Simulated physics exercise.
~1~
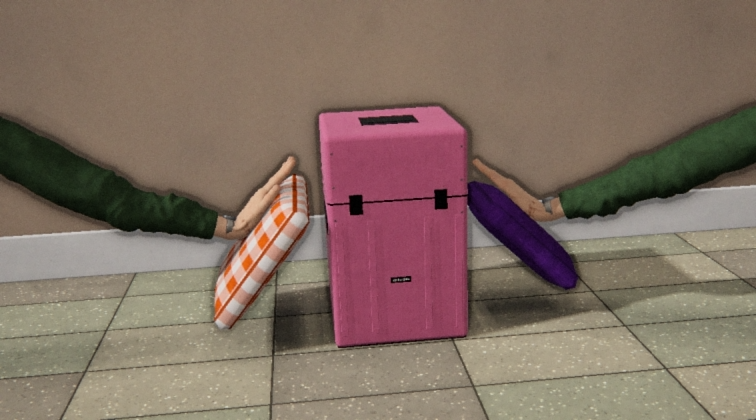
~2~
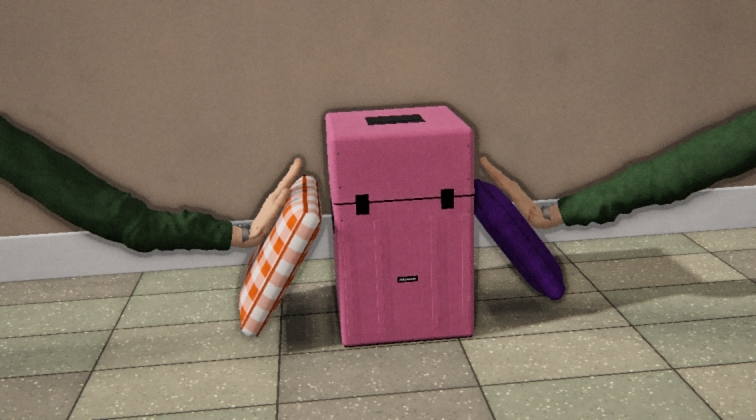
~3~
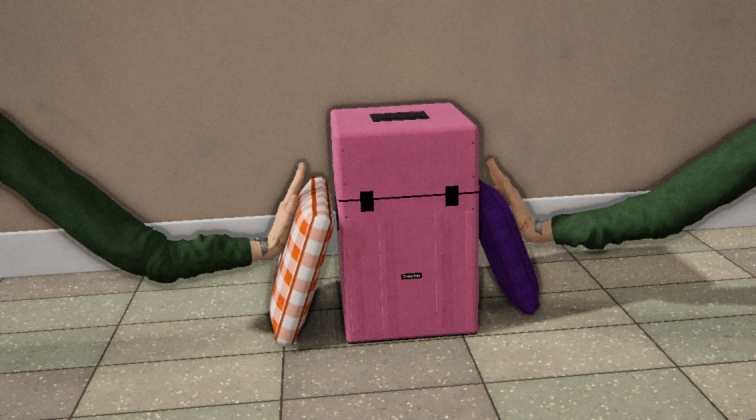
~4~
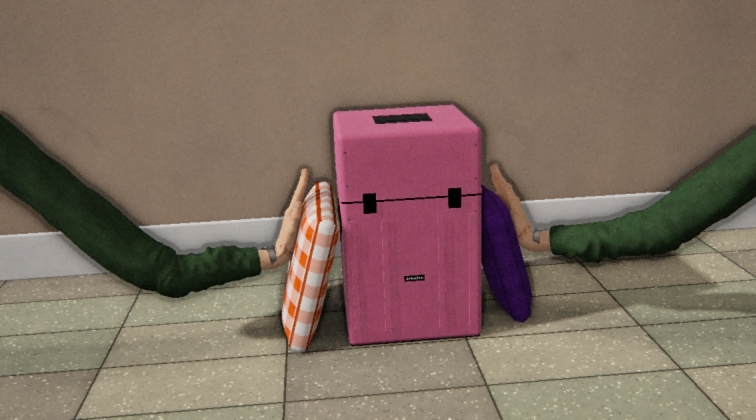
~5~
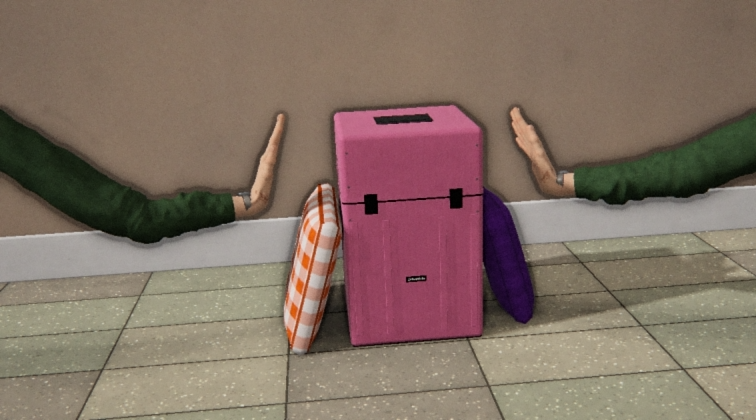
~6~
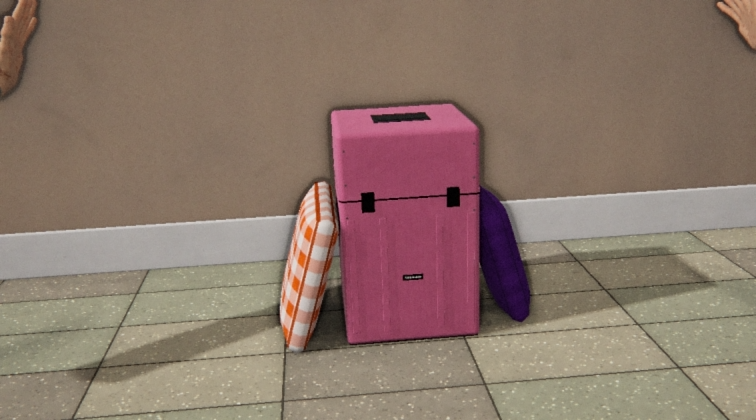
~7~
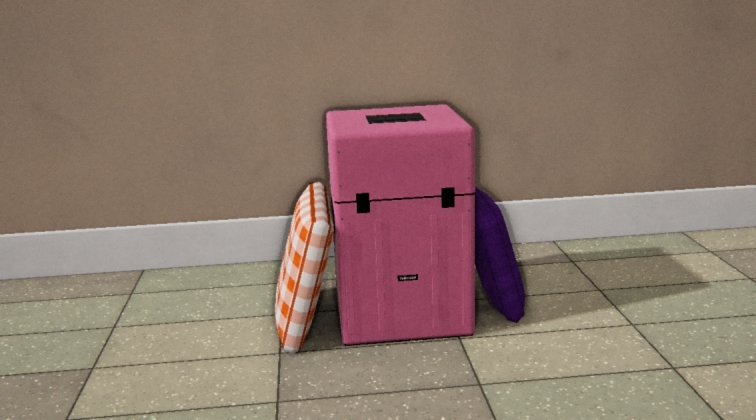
On a tiled floor by a brown wall, two hands prop orange checked and purple cushions against a pink chest, then withdraw.
